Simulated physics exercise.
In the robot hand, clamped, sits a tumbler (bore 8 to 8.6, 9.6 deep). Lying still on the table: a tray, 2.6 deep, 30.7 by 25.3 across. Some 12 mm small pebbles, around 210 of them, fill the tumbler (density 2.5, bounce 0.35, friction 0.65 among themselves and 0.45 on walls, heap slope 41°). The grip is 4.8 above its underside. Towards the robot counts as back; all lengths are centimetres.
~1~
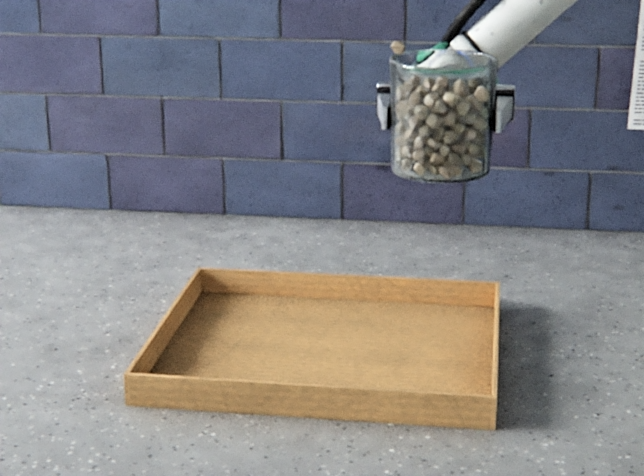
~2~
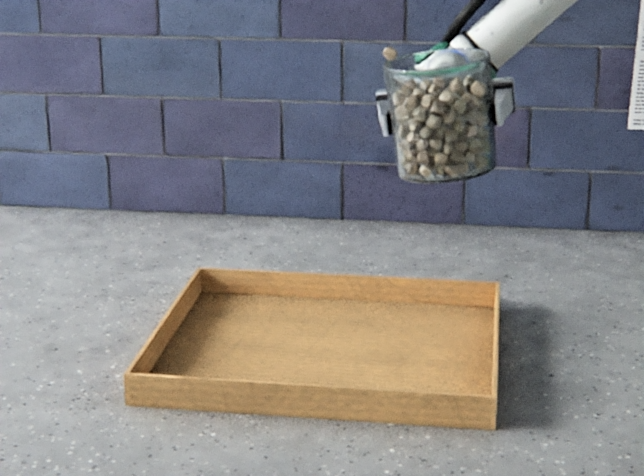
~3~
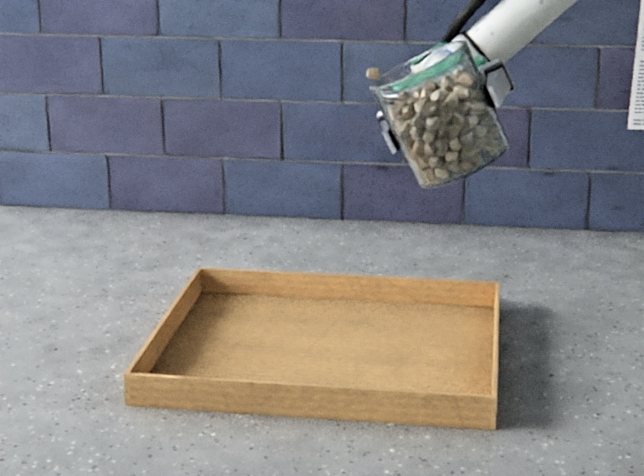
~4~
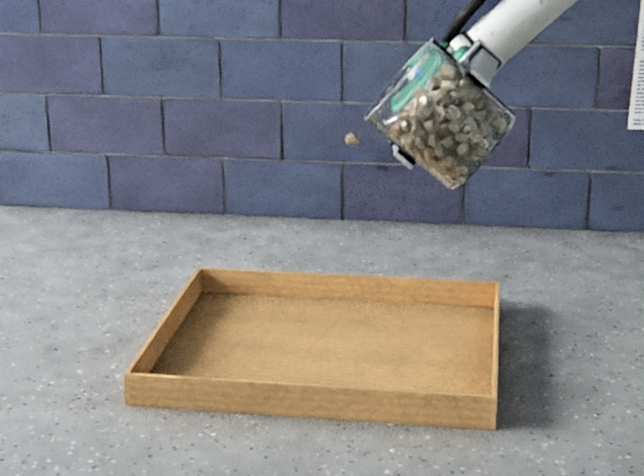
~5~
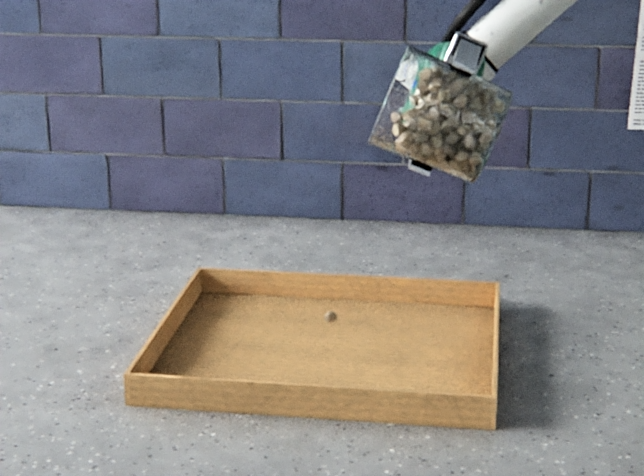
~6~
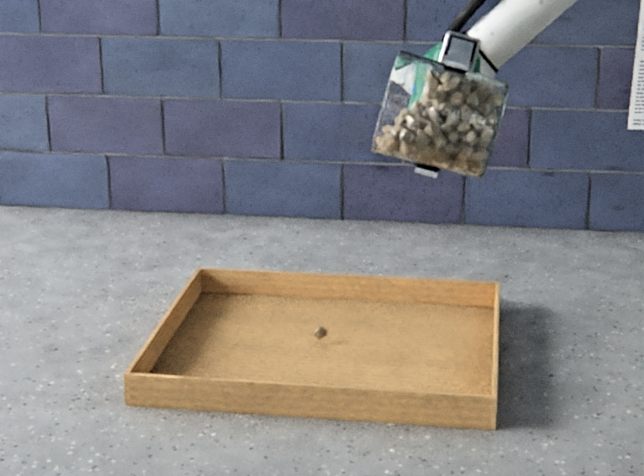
A white robot arm at upper right grips a clear tumbler packed with beige and grey pebbles above a speckled grey tabletop, seen from slightly above by a still camera. A shallow, empty light-wood tray sits below, before a wall of blue and purple bricks. The arm tips the tumbler steeply to the left, and one pebble drops into the tray and shifts slightly while the rest stay inside.
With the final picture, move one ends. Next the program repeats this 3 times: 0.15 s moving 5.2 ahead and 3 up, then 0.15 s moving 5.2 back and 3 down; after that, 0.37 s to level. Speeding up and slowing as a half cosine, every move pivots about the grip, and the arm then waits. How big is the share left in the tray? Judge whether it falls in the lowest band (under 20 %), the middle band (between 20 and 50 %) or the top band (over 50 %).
It falls in the top band.
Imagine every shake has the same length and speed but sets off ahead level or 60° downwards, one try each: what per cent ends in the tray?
I'd say close to 60 percent for the first and close to 5 percent for the second.
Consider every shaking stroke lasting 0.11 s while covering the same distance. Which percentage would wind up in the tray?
About 95 per cent, then.
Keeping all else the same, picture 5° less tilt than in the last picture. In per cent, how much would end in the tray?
Expected: Around 70 %.
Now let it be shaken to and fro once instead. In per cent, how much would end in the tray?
Expected share: About 45 %.
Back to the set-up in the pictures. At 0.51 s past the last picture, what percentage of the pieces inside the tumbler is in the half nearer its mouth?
Roughly 80 per cent.
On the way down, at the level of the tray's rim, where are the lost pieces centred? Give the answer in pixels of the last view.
I'd put it somewhere near (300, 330).
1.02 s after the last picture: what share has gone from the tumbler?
About 80 per cent.
Then, 0.51 s on, tilted 76° forward, highest piece 25 above the table; 114 in the tumbler, 87 in the tray, 7 in flight or on a rim.
Then, 1.02 s on, tilted 59° forward, highest piece 23 above the table; 166 in the tray, 39 in the tumbler, 1 on the table or floor, 2 in flight or on a rim.
Then, 1.47 s on, level, highest piece 23 above the table; 168 in the tray, 39 in the tumbler, 1 on the table or floor.
Then, 2.52 s on, level, highest piece 23 above the table; 168 in the tray, 39 in the tumbler, 1 on the table or floor.
In the end, 168 in the tray, 39 in the tumbler, 1 on the table or floor. That is 81 % in the tray.
